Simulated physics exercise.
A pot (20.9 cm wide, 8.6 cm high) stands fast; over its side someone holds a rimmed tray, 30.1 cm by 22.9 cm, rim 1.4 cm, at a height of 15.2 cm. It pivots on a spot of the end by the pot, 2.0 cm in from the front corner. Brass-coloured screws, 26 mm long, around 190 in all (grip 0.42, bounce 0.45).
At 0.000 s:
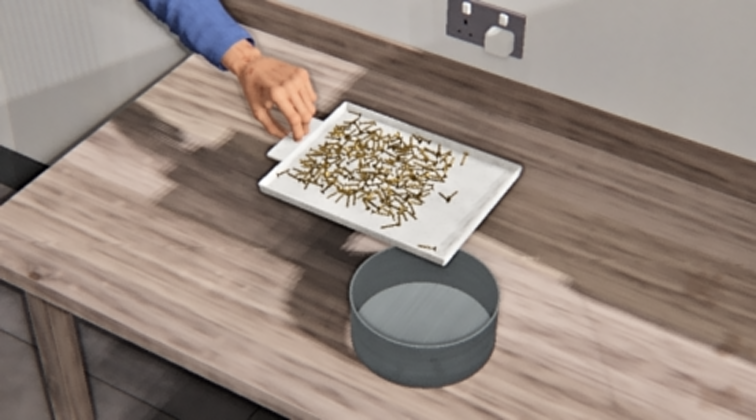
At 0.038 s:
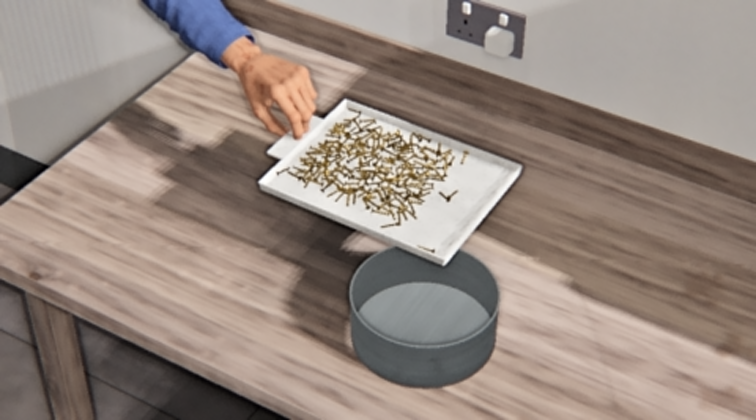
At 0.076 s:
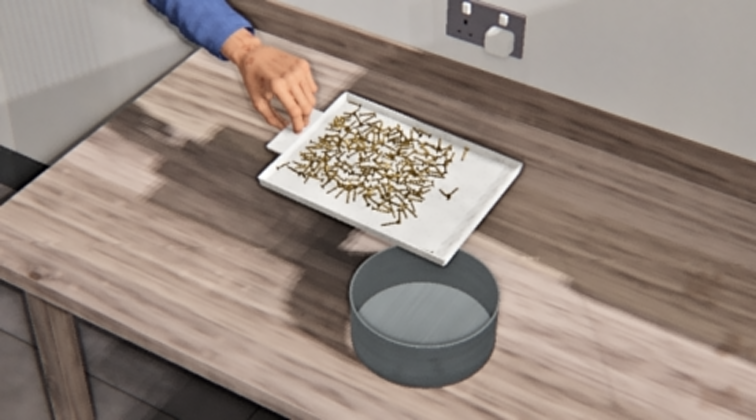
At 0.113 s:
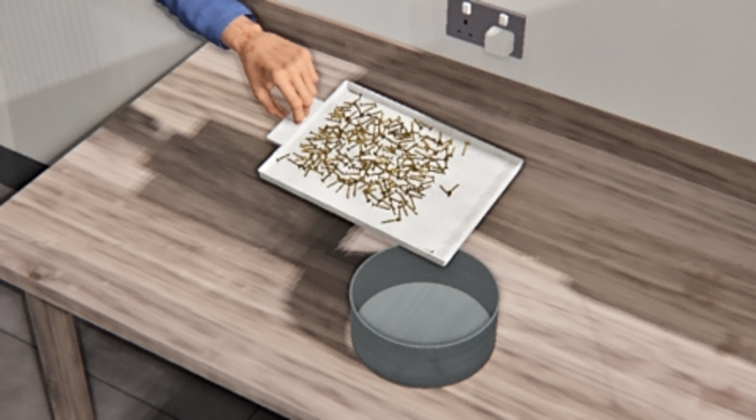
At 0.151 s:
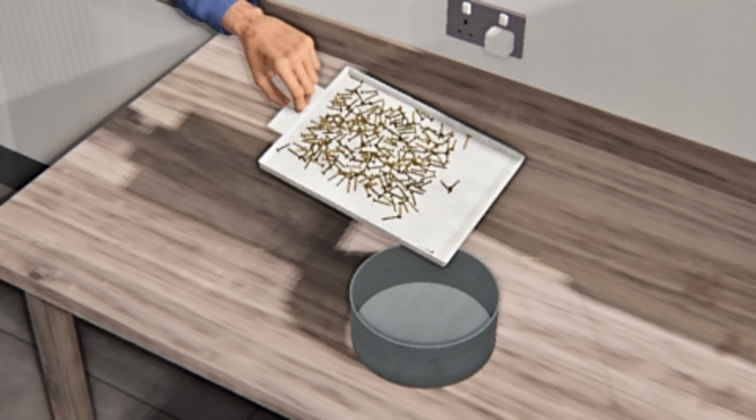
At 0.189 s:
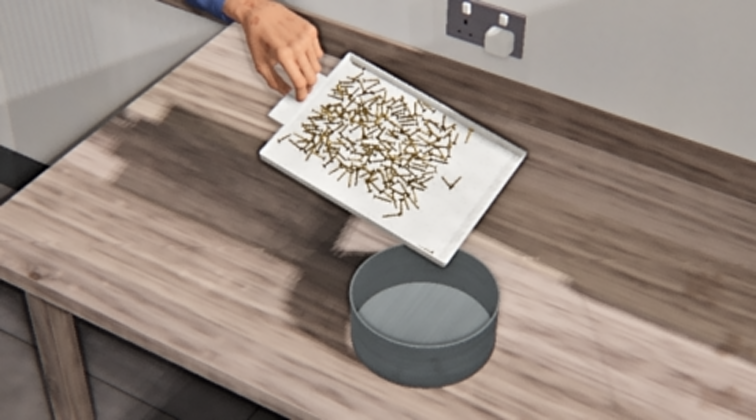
The clip opens on a hand holding a white rimmed tray of scattered brass-coloured screws beside a round grey pot on a wooden table. The hand slowly raises the tray's far left end, steepening its slope towards the pot, while the screws shift little on its surface and the pot stays still.
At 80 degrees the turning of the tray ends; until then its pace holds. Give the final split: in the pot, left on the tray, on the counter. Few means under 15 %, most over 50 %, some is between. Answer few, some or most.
Pot most, tray few, counter some.
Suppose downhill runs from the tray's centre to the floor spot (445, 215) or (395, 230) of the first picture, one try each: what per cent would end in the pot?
Some 25 and 75 per cent.
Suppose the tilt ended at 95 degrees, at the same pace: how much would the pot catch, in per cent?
Then about 65 per cent.
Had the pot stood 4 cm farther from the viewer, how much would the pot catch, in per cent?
In that case some 30 per cent.
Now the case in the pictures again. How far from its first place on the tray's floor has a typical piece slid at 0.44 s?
Roughly 3 cm.
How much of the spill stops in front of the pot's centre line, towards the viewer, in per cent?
Some 90 per cent.
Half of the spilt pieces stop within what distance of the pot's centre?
Some 22 cm.
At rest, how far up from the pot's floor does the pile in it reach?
Some 3.0 cm.
After 0.44 s, tilt 48 degrees; the tray holds 100 %, the pot 0 %.
After 0.61 s, tilt 69 degrees; the tray holds 95 %, the pot 0 %.
After 0.91 s, tilt 80 degrees; the tray holds 5 %, the pot 60 %.
In the end, at 2.0 s, pot 60 %, tray 0 %, counter 35 %.
